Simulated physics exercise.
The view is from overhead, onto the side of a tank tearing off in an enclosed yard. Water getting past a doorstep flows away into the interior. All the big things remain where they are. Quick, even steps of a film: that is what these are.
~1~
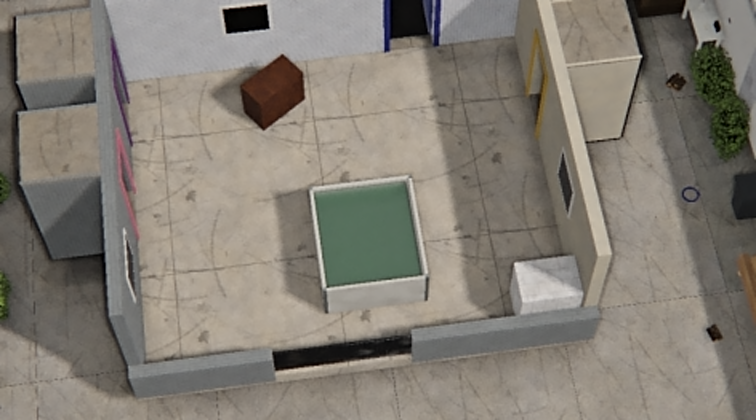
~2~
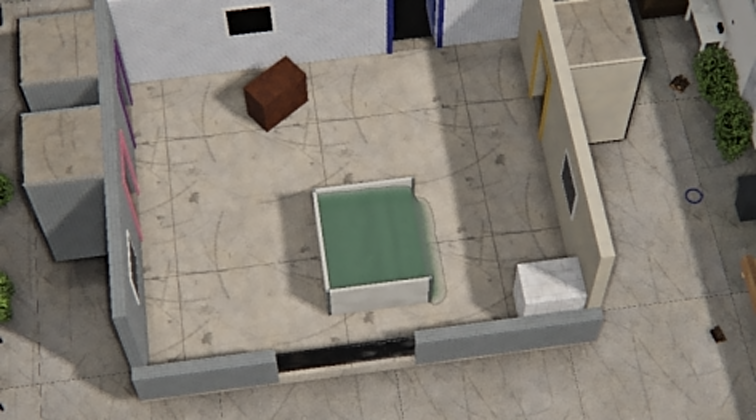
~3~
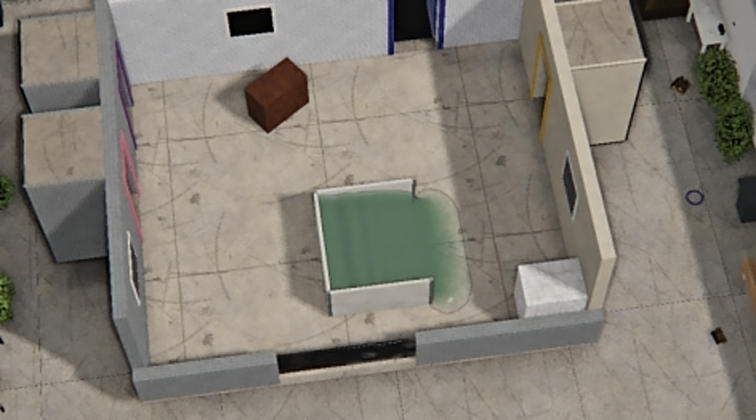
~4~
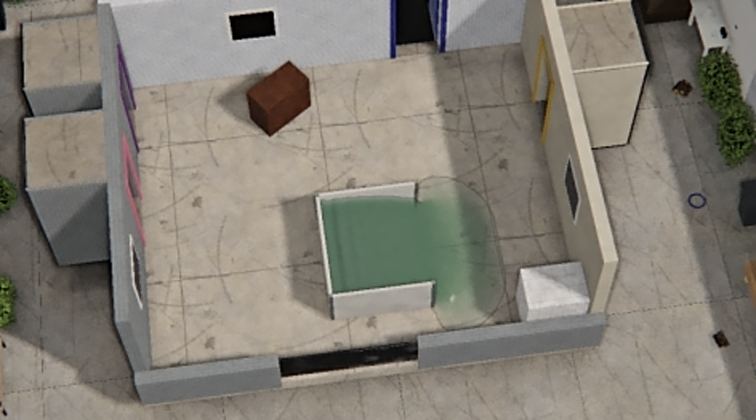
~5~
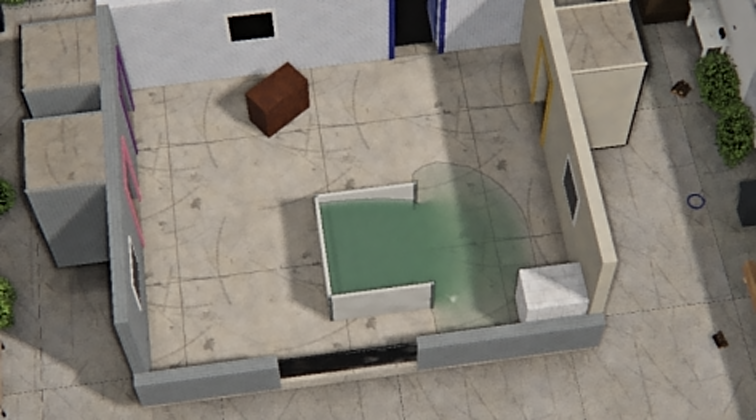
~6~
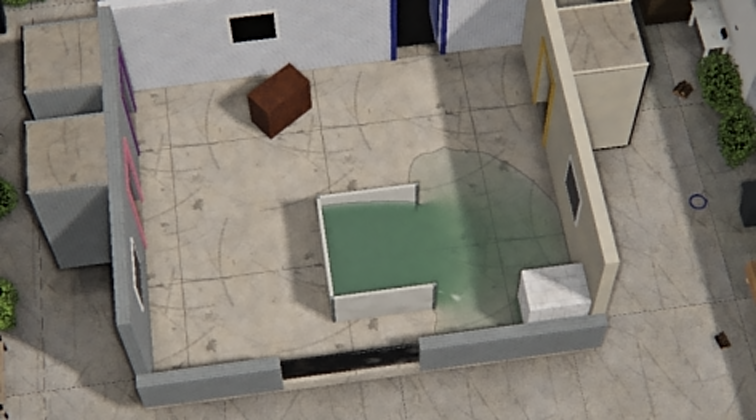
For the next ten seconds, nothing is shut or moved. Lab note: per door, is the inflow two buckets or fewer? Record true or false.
Pink door true; yellow door false; purple door false; blue door false.
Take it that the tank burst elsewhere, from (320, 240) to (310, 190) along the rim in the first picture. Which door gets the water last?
That's the door marked yellow.
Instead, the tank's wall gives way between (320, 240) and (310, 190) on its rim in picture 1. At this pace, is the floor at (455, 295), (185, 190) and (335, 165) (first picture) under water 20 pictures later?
Following the listed order, the three come out not reached, reached by the spill and not reached.
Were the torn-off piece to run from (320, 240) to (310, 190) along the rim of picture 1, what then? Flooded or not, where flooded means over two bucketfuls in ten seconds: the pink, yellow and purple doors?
Lab note: Pink above the mark, yellow below the mark, purple above the mark.
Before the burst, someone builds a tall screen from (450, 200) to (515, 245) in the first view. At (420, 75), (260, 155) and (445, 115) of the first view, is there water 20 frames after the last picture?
Taking the three spots in turn, they are inundated, unwetted and inundated.
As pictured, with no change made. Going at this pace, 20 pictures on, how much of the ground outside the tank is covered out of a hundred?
Some 45 per cent.
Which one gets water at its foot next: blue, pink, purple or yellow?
The yellow door, before the others.
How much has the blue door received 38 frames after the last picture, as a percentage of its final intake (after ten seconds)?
Share at that point: Close to 75 in a hundred.
A moment on, water covers 25 % of the floor; the pink door not reached, the yellow door wet at the sill, nothing in, the purple door not reached, the blue door not reached.
Next, water covers 30 % of the floor; the pink door not reached, the yellow door under two buckets in, the purple door not reached, the blue door not reached.
Then, water covers 45 % of the floor; the pink door not reached, the yellow door over two buckets in, the purple door not reached, the blue door under two buckets in.
Later, water covers 75 % of the floor; the pink door not reached, the yellow door over two buckets in, the purple door under two buckets in, the blue door far over two buckets in.
In the end, water covers 100 % of the floor; the pink door wet at the sill, nothing in, the yellow door over two buckets in, the purple door over two buckets in, the blue door far over two buckets in.
